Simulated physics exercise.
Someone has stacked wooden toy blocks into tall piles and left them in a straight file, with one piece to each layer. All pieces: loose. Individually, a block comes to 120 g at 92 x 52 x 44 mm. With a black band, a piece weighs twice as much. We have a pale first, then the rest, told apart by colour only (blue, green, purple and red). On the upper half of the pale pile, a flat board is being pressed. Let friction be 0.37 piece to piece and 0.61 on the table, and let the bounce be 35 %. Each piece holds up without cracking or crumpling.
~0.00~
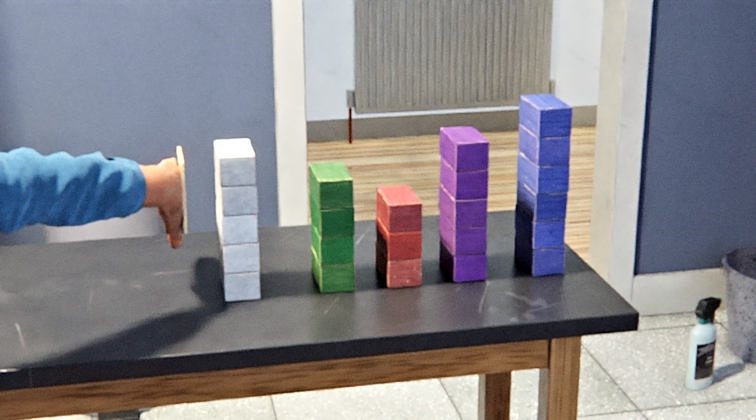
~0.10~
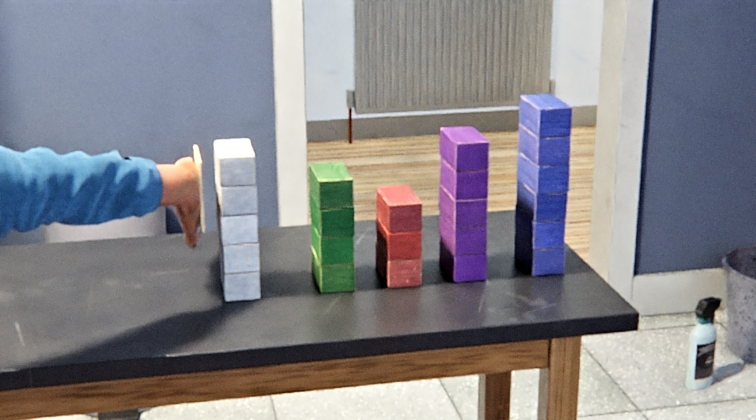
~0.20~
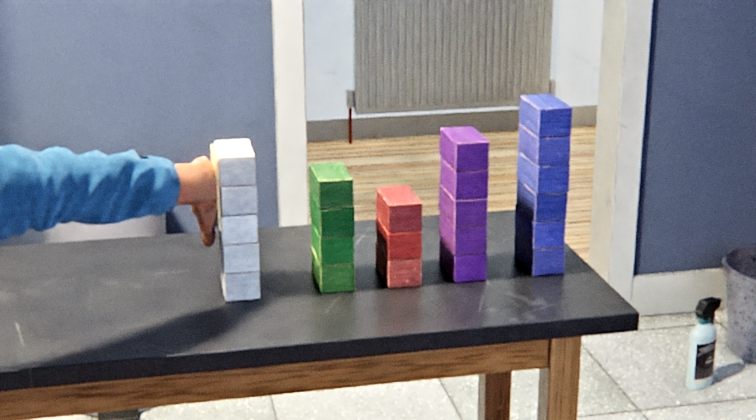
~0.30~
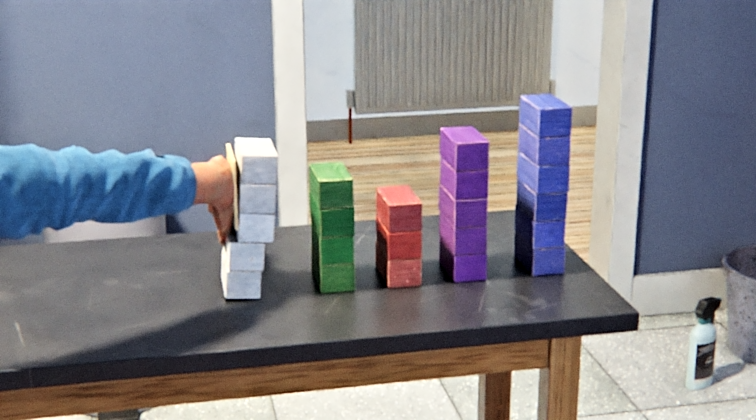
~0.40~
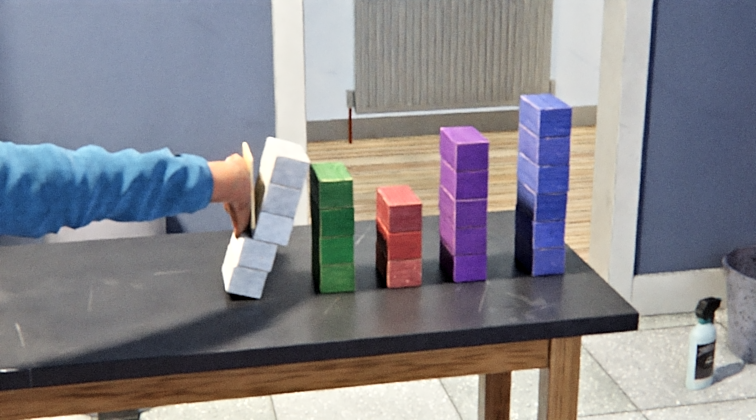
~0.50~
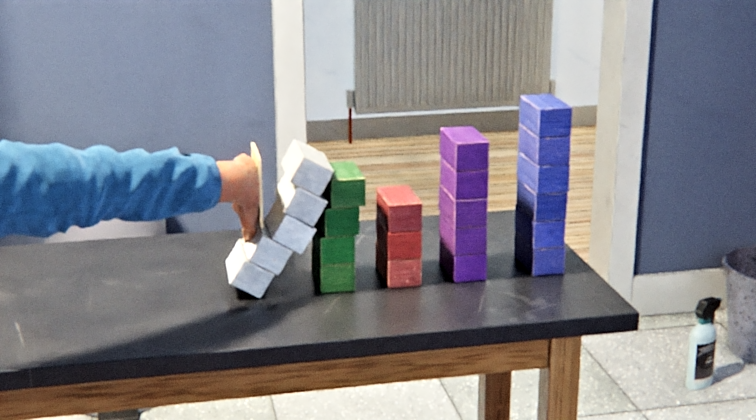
The video shows a hand pressing a flat board rightward against the upper part of a white block stack on a dark table, tilting it until it leans against the green stack, whose upper blocks shift slightly right.
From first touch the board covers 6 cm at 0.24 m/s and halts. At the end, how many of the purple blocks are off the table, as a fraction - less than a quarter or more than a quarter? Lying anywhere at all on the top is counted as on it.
I would say over a quarter of them.
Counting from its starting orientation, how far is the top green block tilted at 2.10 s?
30°.
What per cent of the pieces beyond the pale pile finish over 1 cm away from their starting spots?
Result: 100 per cent.
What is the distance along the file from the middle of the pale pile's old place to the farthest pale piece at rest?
Something like 22 cm along the file.
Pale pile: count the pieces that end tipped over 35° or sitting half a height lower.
The total comes to 5.
Around 0.90 s, 5 of the pale pile down; none of the 5 purple blocks off the table (0 of 18 in all colours); top purple block tipped 4°; top green block tipped 24°, 26 mm lower.
Around 1.64 s, 5 of the pale pile down; none of the 5 purple blocks off the table (0 of 18 in all colours); top purple block tipped 42°, 8 cm lower; top blue block tipped 54°, 9 cm lower.
Around 2.10 s, 5 of the pale pile down; 2 of the 5 purple blocks off the table (7 of 18 in all colours); top purple block on its side; top blue block upside down.
Finally (2.3 s), 5 of the pale pile down; 2 of the 5 purple blocks off the table (7 of 18 in all colours); top purple block on its side; top blue block tipped 58°, 95 cm lower. That is 40 per cent.
